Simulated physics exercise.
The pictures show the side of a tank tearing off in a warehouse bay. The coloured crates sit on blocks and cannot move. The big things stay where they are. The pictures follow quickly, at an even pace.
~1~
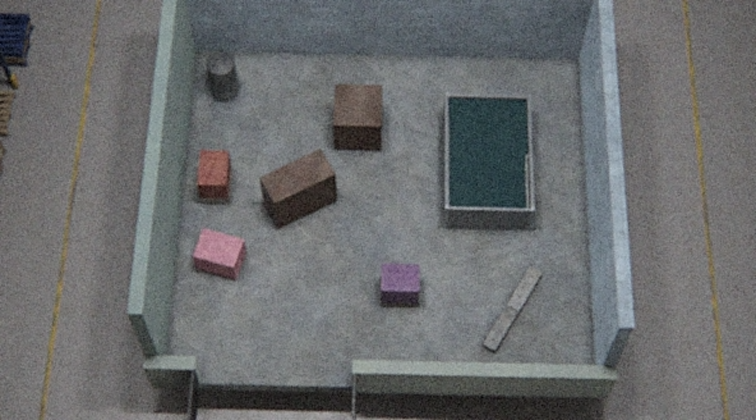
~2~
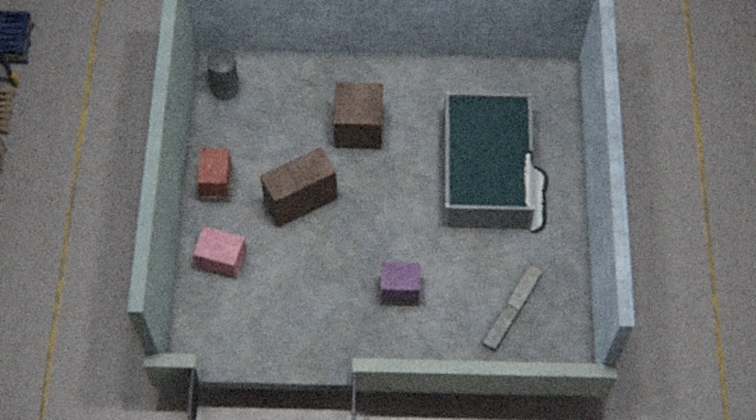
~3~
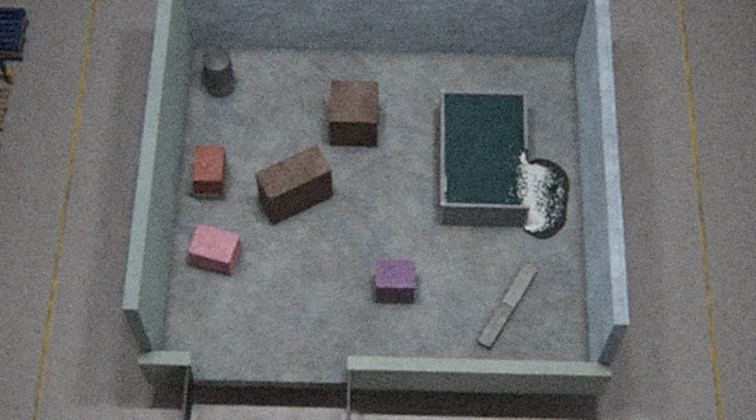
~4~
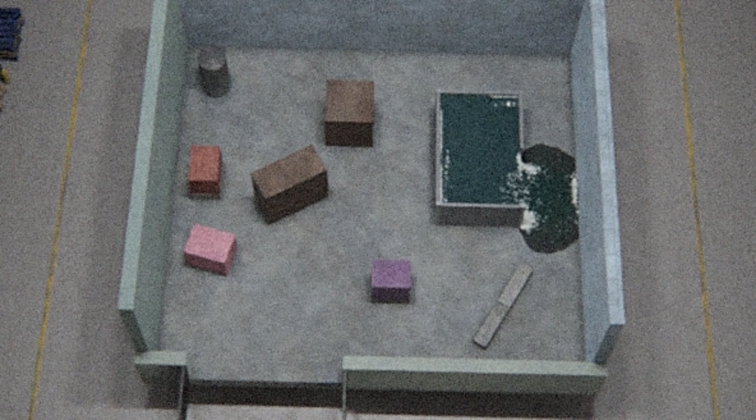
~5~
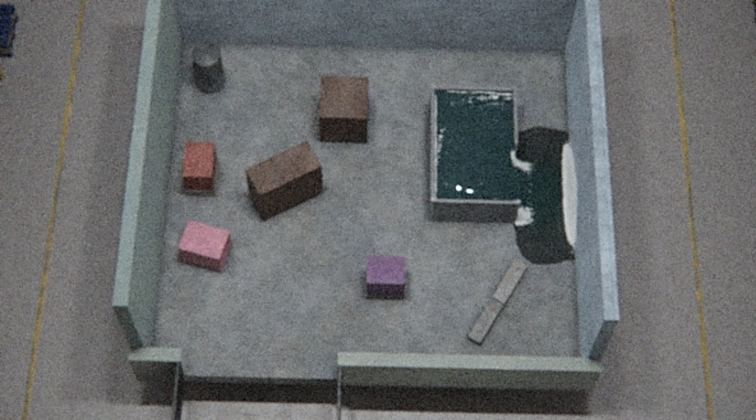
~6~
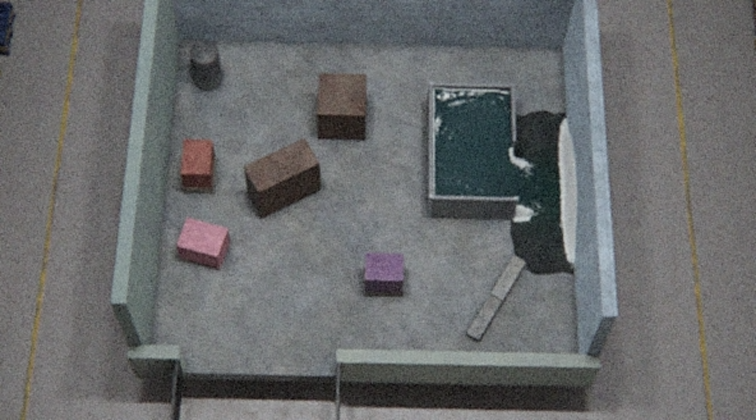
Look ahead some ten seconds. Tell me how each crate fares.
In the end: The purple crate escapes dry; the pink crate is wetted; the red crate escapes dry.
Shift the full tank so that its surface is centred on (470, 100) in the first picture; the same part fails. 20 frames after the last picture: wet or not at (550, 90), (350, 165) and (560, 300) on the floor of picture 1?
In that order: Flooded, clear, awash.
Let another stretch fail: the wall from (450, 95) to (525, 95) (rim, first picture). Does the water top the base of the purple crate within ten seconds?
In short: Purple crate keeps dry.
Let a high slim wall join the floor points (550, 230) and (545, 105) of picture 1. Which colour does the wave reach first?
I say the purple-painted one.
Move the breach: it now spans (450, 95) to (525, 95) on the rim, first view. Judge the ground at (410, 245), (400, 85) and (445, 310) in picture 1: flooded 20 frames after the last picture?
One after the other: Free of water, wet, not flooded.
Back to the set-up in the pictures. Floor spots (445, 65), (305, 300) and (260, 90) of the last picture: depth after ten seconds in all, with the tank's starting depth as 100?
In turn 6, 2 and 4 in a hundred.
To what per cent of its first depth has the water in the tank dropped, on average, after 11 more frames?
Near 48 in a hundred.
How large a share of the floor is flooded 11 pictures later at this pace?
Near 20 in a hundred.
A moment on, water covers 15 % of the floor; the purple crate not reached, the pink crate not reached, the red crate not reached.
Next, water covers 20 % of the floor; the purple crate not reached, the pink crate not reached, the red crate not reached.
Then, water covers 40 % of the floor; the purple crate water round its plinth, the pink crate not reached, the red crate not reached.
Later, water covers 80 % of the floor; the purple crate water round its plinth, the pink crate water round its plinth, the red crate water round its plinth.
In the end, water covers 95 % of the floor; the purple crate stayed above the water, the pink crate was topped, the red crate stayed above the water.
